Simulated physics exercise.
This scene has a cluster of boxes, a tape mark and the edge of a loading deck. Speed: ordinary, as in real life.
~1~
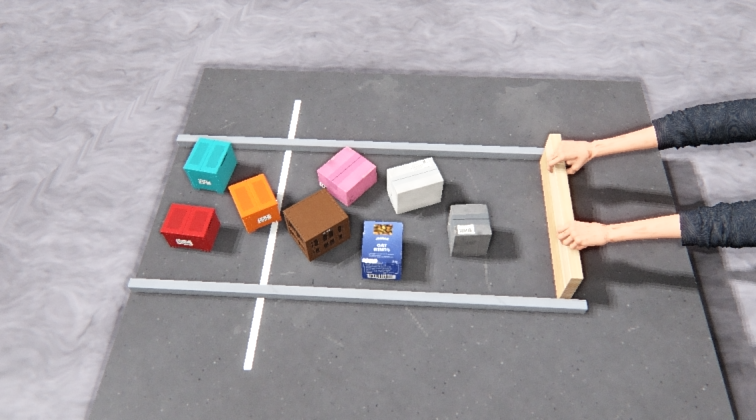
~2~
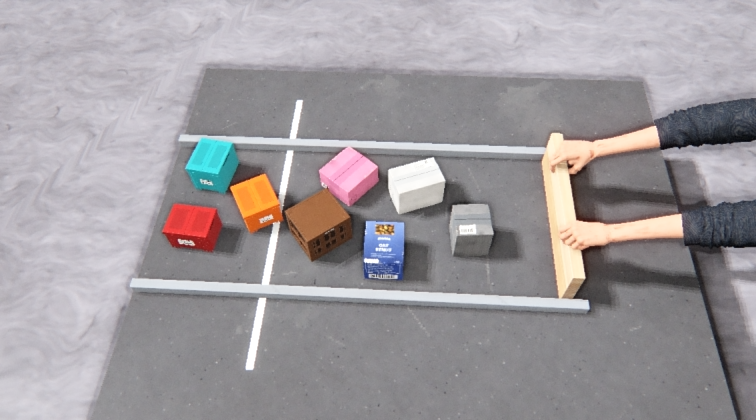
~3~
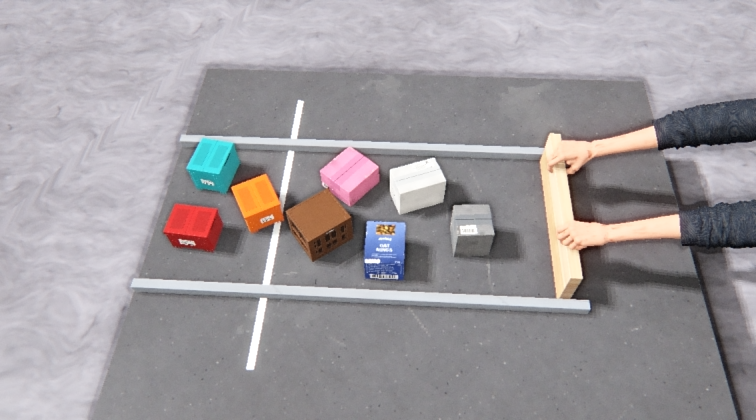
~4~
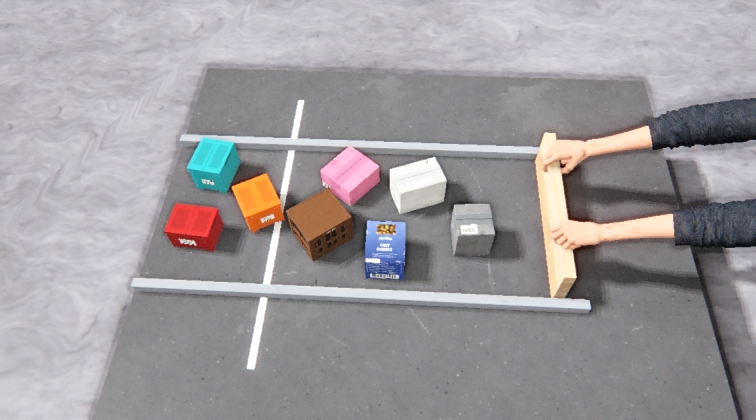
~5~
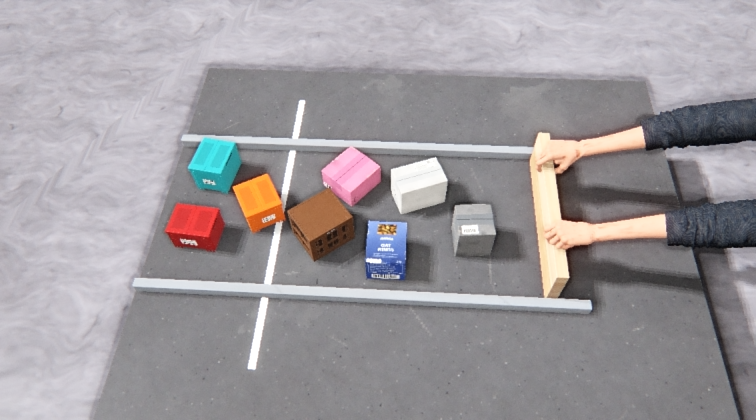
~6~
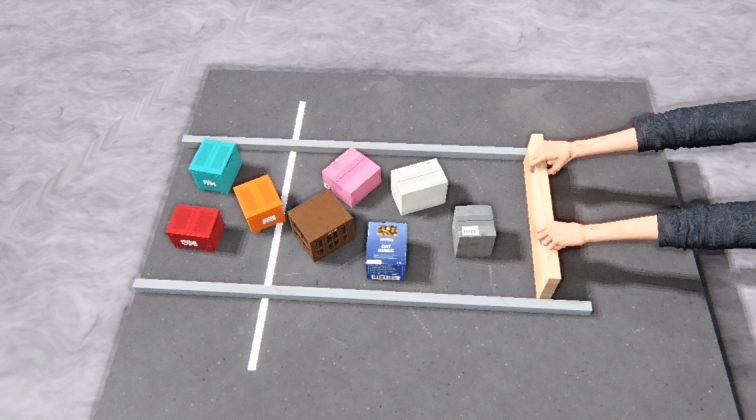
On a dark deck between two rails, eight boxes sat scattered around a white tape line and stayed put while two hands at the right slid a wooden plank slightly left toward them.
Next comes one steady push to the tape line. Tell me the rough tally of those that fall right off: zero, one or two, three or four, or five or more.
Tally: Zero.
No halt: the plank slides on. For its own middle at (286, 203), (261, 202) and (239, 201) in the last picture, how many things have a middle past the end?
Result per place: 0; 2; 3.
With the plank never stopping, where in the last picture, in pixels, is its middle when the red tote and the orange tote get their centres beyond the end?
The red tote puts it at (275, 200), the orange tote at (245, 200).
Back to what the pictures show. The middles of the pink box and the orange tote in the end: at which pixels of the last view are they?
In the last picture the first middle sits at (225, 161) and the other at (197, 193).
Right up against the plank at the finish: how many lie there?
It touches 3.
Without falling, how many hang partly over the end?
The answer comes to 2.
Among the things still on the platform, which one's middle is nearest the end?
That's the red tote.
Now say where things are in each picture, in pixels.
In the first picture, red tote (192, 228); turquoise tote (212, 166); orange tote (256, 204); plank (559, 213); tape (276, 214).
In the second picture, turquoise tote (214, 166); grey box (470, 231).
In the third picture, orange tote (258, 204); brown crate (320, 225).
In the fourth picture, red tote (195, 228); pink box (351, 176).
In the fifth picture, turquoise tote (216, 166); plank (547, 213).
In the sixth picture, red tote (197, 229); turquoise tote (217, 167); orange tote (260, 205); plank (540, 214); tape (281, 215).
A little later, none off yet; red tote at rest near (197, 229); turquoise tote at rest near (217, 167); orange tote at rest near (260, 205).
Next, none off yet; red tote at rest near (197, 229); turquoise tote at rest near (217, 167); orange tote moving near (259, 204).
When it is over, the number that fall off is zero.
